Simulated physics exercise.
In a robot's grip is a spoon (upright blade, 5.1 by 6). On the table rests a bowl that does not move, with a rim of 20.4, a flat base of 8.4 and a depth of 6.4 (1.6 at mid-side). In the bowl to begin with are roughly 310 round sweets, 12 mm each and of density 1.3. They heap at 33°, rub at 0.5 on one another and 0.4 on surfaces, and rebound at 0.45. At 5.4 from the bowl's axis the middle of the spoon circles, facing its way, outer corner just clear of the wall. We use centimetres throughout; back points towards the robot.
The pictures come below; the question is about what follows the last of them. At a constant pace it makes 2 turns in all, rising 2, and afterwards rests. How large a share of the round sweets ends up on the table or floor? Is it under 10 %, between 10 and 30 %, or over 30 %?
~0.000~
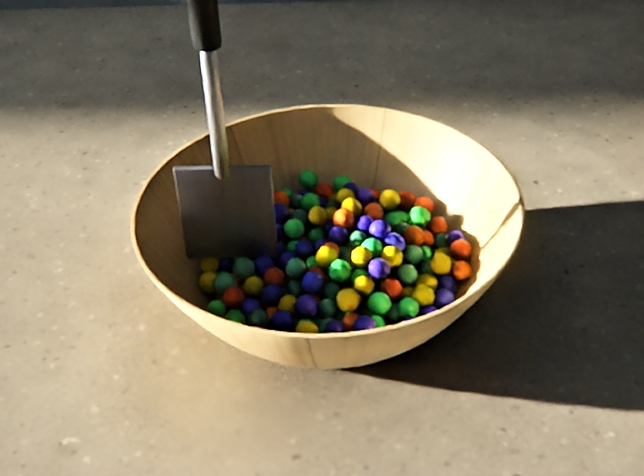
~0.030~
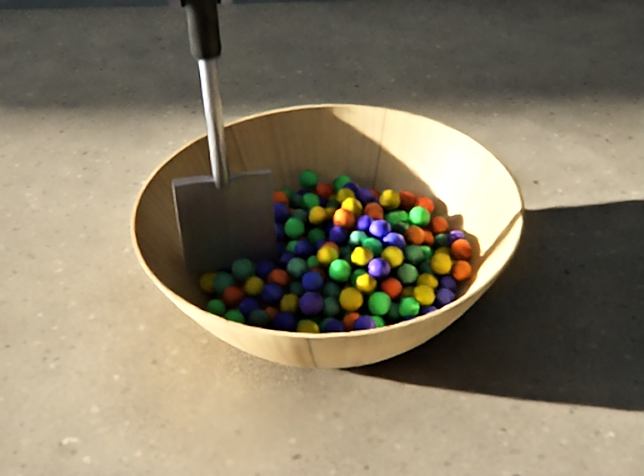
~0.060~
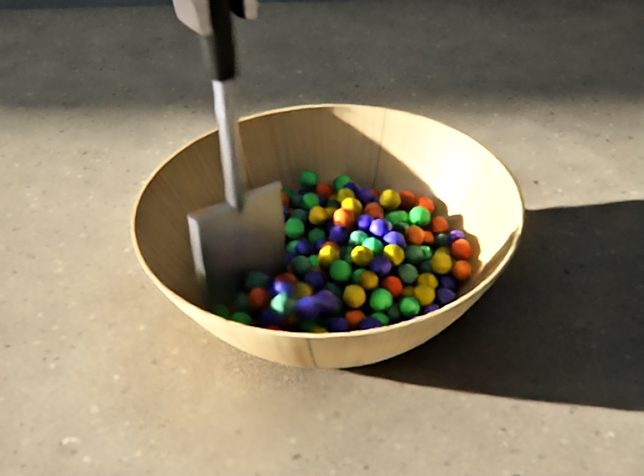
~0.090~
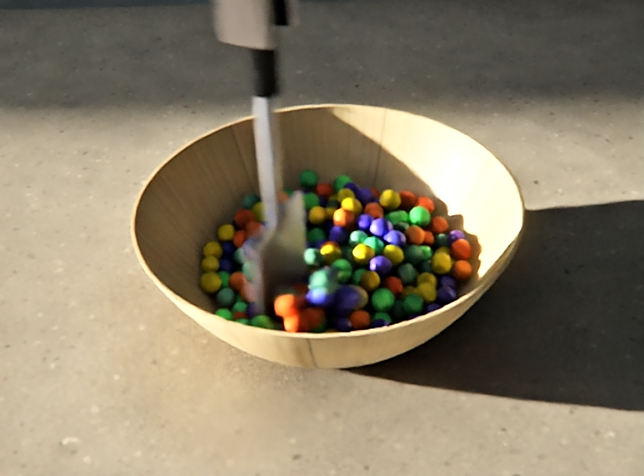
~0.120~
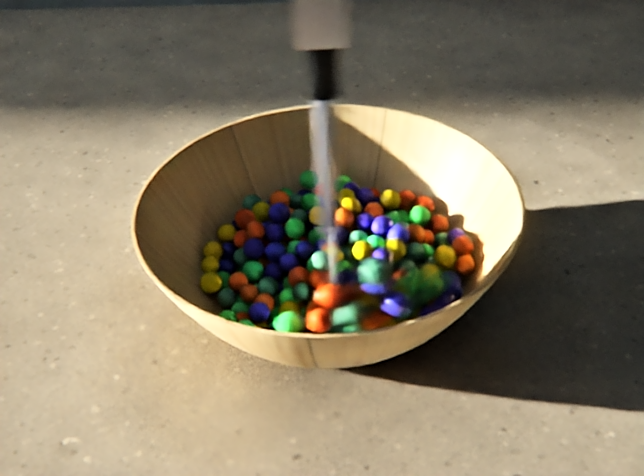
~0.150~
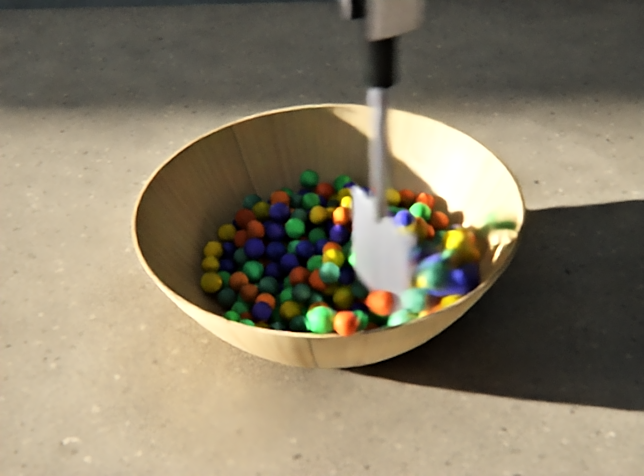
Between 10 and 30 %.
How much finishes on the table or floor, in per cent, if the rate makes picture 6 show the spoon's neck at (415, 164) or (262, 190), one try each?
Near 20 in a hundred for the first and near 0 in a hundred for the second.
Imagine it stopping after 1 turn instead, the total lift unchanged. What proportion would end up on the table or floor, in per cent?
5 %.
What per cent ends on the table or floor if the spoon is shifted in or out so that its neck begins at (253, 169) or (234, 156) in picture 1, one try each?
Close to 20 per cent for the first and close to 25 per cent for the second.
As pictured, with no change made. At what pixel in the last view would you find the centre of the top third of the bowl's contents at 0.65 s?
About (358, 269).
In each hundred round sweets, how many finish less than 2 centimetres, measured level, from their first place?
Something close to 50 percent, I'd say.
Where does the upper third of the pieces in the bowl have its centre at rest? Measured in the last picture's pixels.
It is centred near (358, 268).
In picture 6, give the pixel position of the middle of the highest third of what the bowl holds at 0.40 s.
About pixel (285, 250).
After 0.40 s, 353° round, highest piece 12 above the table; 270 in the bowl, 21 on the table or floor, 15 in flight or on the tool.
After 0.65 s, 225° round, highest piece 7 above the table; 260 in the bowl, 46 on the table or floor.
After 0.97 s, 0° round, highest piece 4 above the table; 260 in the bowl, 46 on the table or floor.
After 1.67 s, 0° round, highest piece 4 above the table; 260 in the bowl, 46 on the table or floor.
At rest, 260 in the bowl, 46 on the table or floor. That is 15 % on the table or floor.
